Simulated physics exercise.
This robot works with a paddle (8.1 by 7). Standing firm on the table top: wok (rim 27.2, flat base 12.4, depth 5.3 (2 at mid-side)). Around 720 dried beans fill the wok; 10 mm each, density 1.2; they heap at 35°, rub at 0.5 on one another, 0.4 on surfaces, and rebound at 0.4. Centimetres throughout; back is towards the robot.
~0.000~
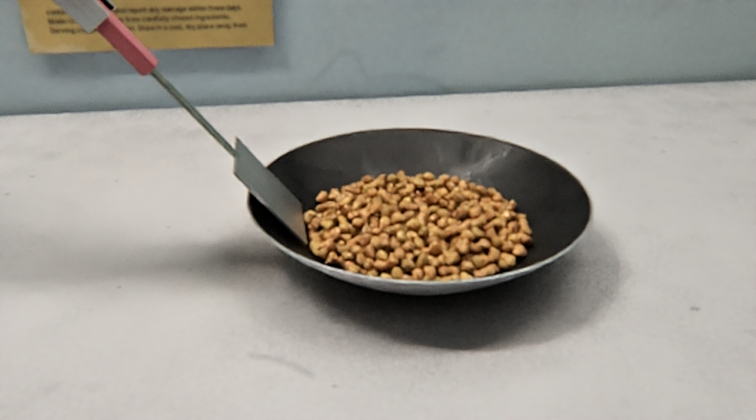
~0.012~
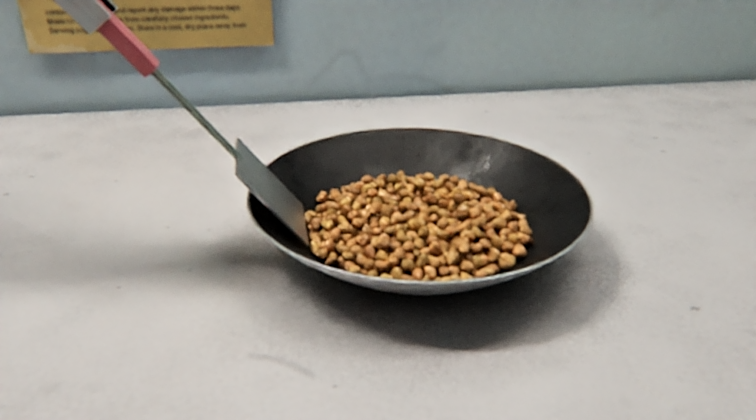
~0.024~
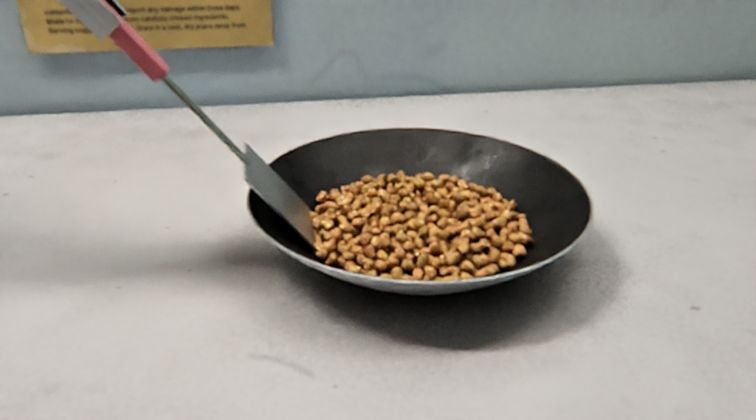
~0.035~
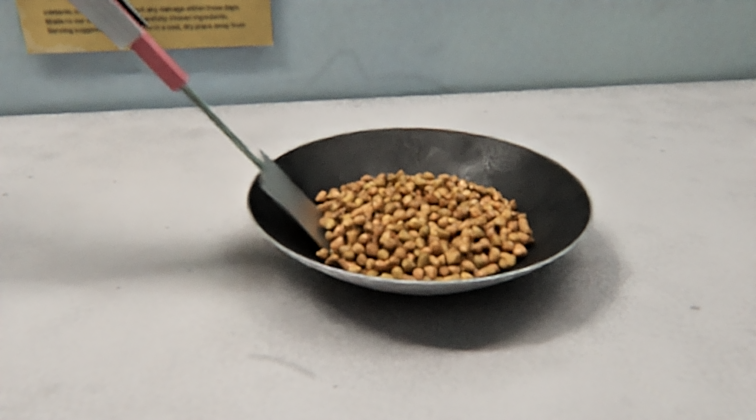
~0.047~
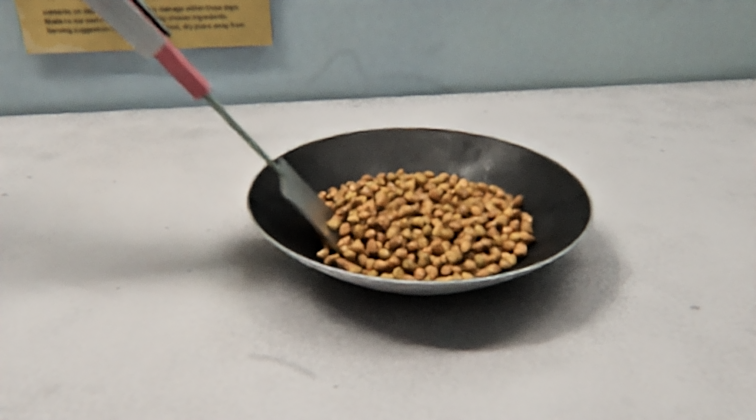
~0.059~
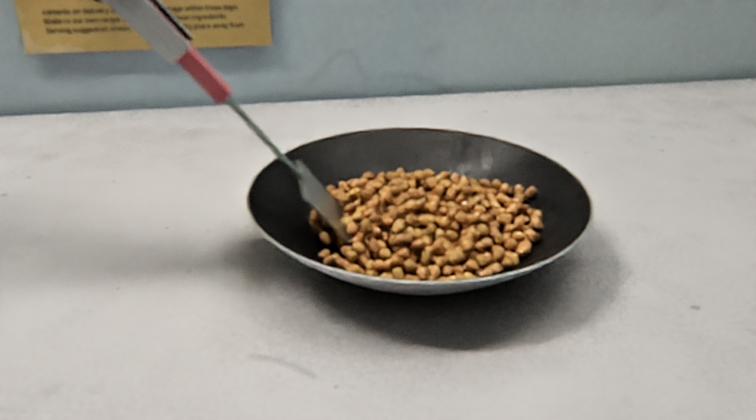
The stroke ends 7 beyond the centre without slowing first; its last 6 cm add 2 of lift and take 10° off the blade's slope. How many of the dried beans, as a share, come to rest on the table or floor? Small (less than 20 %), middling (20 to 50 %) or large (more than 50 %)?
On the table or floor the share is middling, 20 to 50 %.
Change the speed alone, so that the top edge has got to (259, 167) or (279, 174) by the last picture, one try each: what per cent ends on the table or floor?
About 5 and 15 per cent.
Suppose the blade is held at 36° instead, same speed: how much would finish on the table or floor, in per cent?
It would be near 25 per cent.
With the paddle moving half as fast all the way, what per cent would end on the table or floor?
It would be near 5 per cent.
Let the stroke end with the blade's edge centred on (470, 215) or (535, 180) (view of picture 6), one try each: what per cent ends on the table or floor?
About 5 and 45 per cent.
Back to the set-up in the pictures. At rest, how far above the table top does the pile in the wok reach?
Some 6.0 cm.
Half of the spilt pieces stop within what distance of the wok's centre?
Roughly 26 cm.
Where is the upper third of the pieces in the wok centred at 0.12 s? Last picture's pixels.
At about (464, 196).
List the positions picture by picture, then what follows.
The first picture shows paddle top edge at (235, 154), sloping 53°; upper third of the load around (411, 222), from x 310 to 525, top at y 175; 725 in the wok.
The second picture shows paddle top edge at (236, 155), sloping 53°; upper third of the load around (411, 222), from x 305 to 525, top at y 175.
The third picture shows paddle top edge at (245, 160), sloping 53°; upper third of the load around (411, 222), from x 310 to 525, top at y 175.
The fourth picture shows paddle top edge at (262, 167), sloping 53°; upper third of the load around (408, 220), from x 315 to 525, top at y 175.
The fifth picture shows paddle top edge at (281, 174), sloping 53°; upper third of the load around (411, 214), from x 315 to 530, top at y 175.
The sixth picture shows paddle top edge at (301, 177), sloping 53°; upper third of the load around (417, 210), from x 315 to 535, top at y 175; 725 in the wok.
After 0.09 s, sloping 53°, highest piece 6 above the table; 725 in the wok.
After 0.12 s, sloping 50°, highest piece 8 above the table; 725 in the wok.
After 0.33 s, sloping 43°, highest piece 9 above the table; 526 in the wok, 119 on the table or floor, 80 on the blade or in flight.
After 1.38 s, sloping 43°, highest piece 6 above the table; 525 in the wok, 200 on the table or floor.
At rest, 525 in the wok, 200 on the table or floor. That is 28 % on the table or floor.
